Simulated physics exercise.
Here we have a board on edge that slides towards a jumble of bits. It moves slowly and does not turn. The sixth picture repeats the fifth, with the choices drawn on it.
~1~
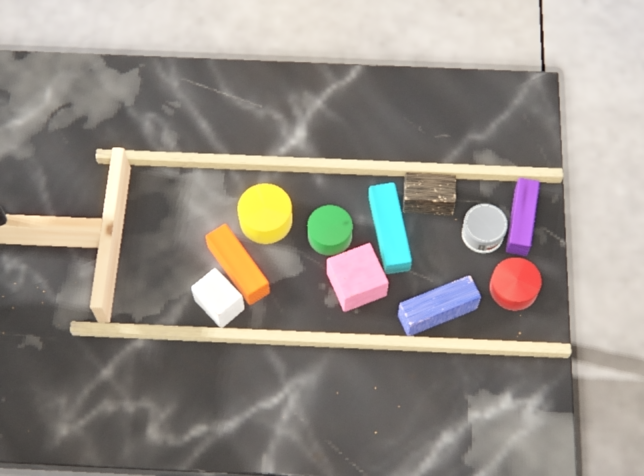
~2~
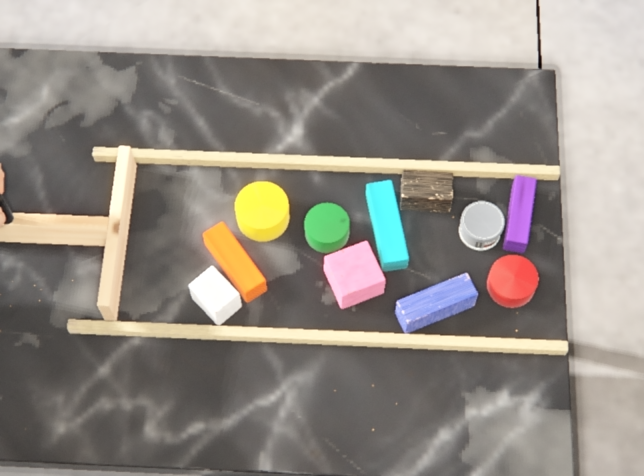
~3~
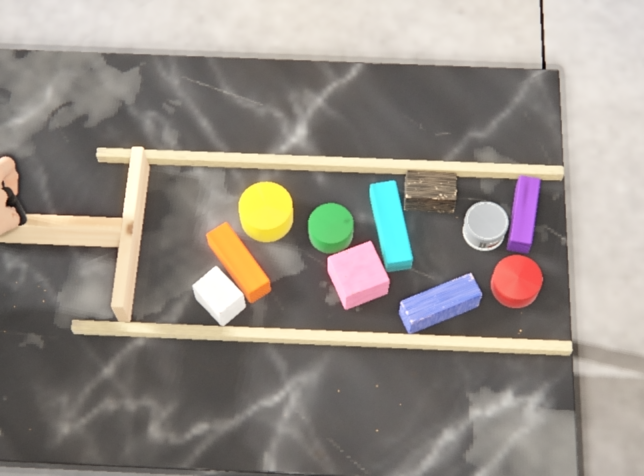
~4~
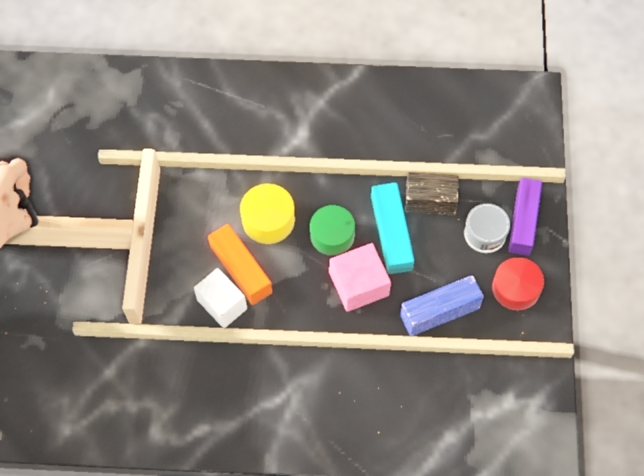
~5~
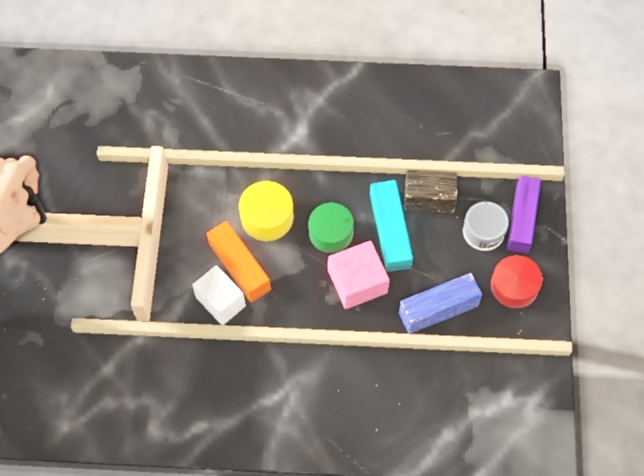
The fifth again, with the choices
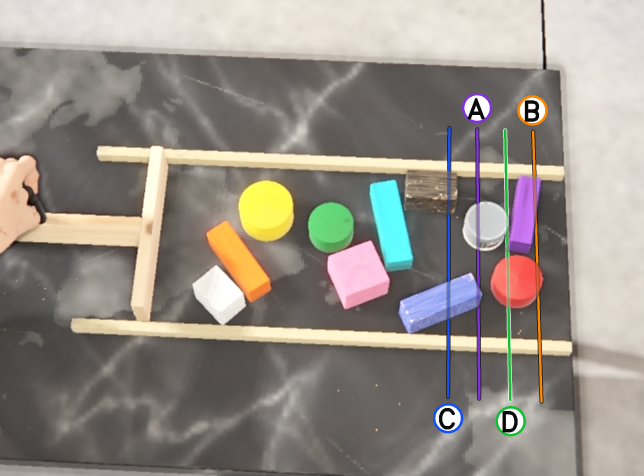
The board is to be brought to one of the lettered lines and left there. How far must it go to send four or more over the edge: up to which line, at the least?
It can halt at A.
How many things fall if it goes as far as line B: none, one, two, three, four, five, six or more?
By then, six or more.
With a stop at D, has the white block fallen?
By then, no.
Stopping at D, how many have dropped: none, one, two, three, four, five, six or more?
Six or more.
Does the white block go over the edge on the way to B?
No.
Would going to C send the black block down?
No.
On the marked copy, A at (478, 257); B at (537, 259); C at (449, 255); D at (508, 258).
Following A. Soon after the start, board (266, 229); white block (284, 306); yellow tin (302, 205).
Later, board (385, 234); purple stick (540, 211); grey tin (511, 222).
In the end, board (478, 239); purple stick over the edge; grey tin over the edge; four fallen.
As for the rest, B drops nine, but is farther than needed; C drops only three; D drops seven, but is farther than needed.
